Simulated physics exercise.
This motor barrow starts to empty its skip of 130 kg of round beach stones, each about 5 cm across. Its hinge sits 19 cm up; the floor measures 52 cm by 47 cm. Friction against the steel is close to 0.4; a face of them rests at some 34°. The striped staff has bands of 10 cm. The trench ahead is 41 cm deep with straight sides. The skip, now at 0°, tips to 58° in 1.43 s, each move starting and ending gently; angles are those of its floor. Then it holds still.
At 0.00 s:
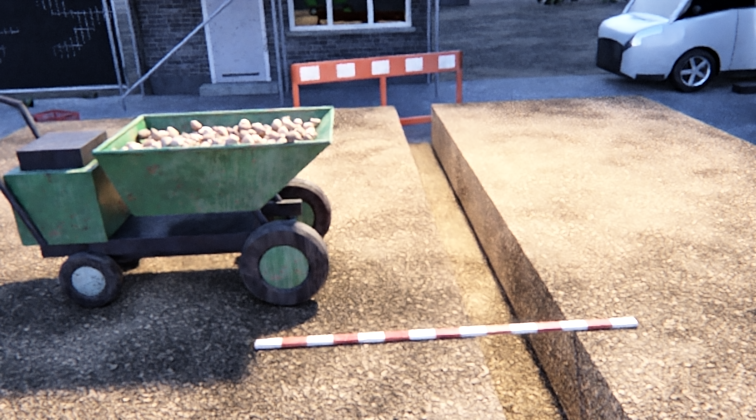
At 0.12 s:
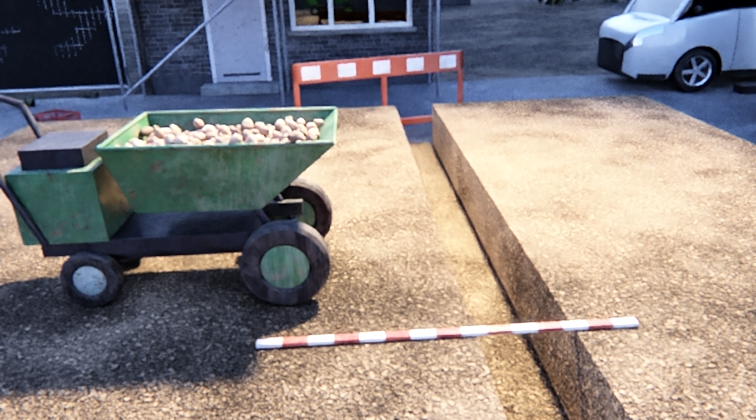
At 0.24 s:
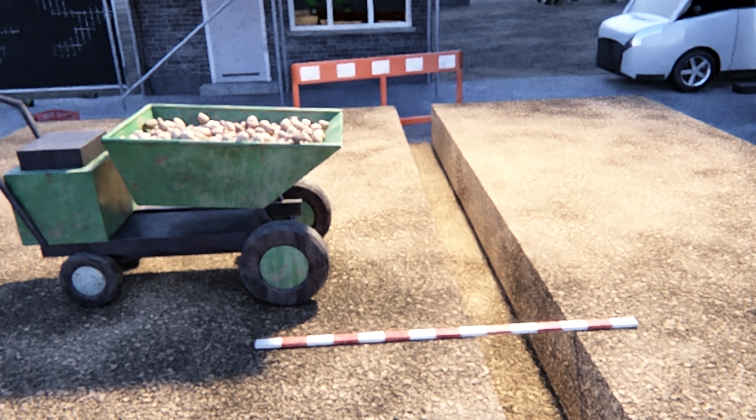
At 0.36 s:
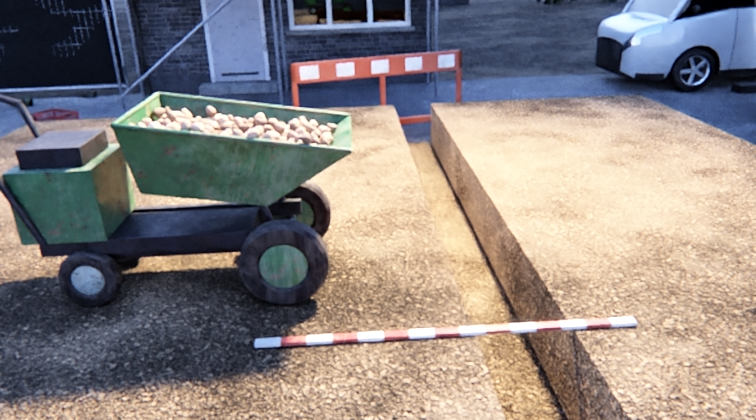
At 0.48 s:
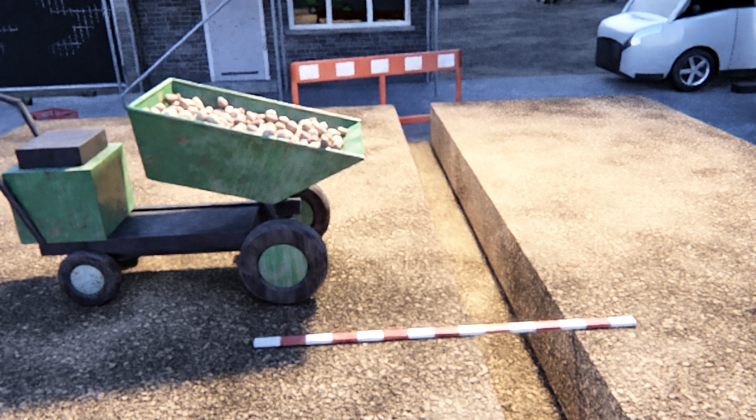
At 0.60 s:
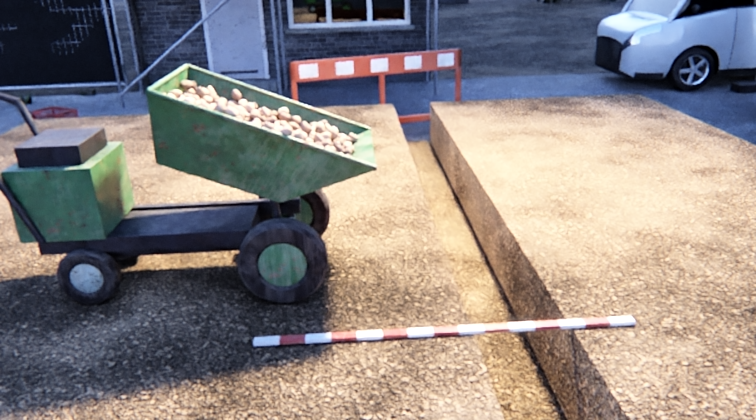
In this clip, a green motor barrow loaded with rounded stones stands still beside a trench and a red-and-white striped staff, while its skip gradually tilts forward, the rear rising and the front lip shifting right and slightly downward.
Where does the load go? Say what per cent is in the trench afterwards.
Close to 91 in a hundred.
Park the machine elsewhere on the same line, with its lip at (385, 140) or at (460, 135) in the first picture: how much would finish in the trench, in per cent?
First some 90, then 25 per cent.
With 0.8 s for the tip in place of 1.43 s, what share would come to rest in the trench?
In that case some 95 per cent.
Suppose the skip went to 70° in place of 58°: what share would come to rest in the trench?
It would be near 90 per cent.
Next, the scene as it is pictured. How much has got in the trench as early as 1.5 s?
Some 20 per cent.
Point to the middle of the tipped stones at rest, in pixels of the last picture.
Their middle is at about (486, 316).
After 1.1 s the floor is at 49°; 100 % in the skip; the foremost stones are at (402, 189).
After 1.5 s the floor is at 58°; 63 % in the skip, 15 % short of the trench, 22 % in the trench; the foremost stones are at (509, 323).
After 1.9 s the floor is at 58°; 29 % in the skip, 14 % short of the trench, 57 % in the trench; the foremost stones are at (517, 318).
After 3.8 s the floor is at 58°; 0 % in the skip, 9 % short of the trench, 91 % in the trench; the foremost stones are at (521, 315).
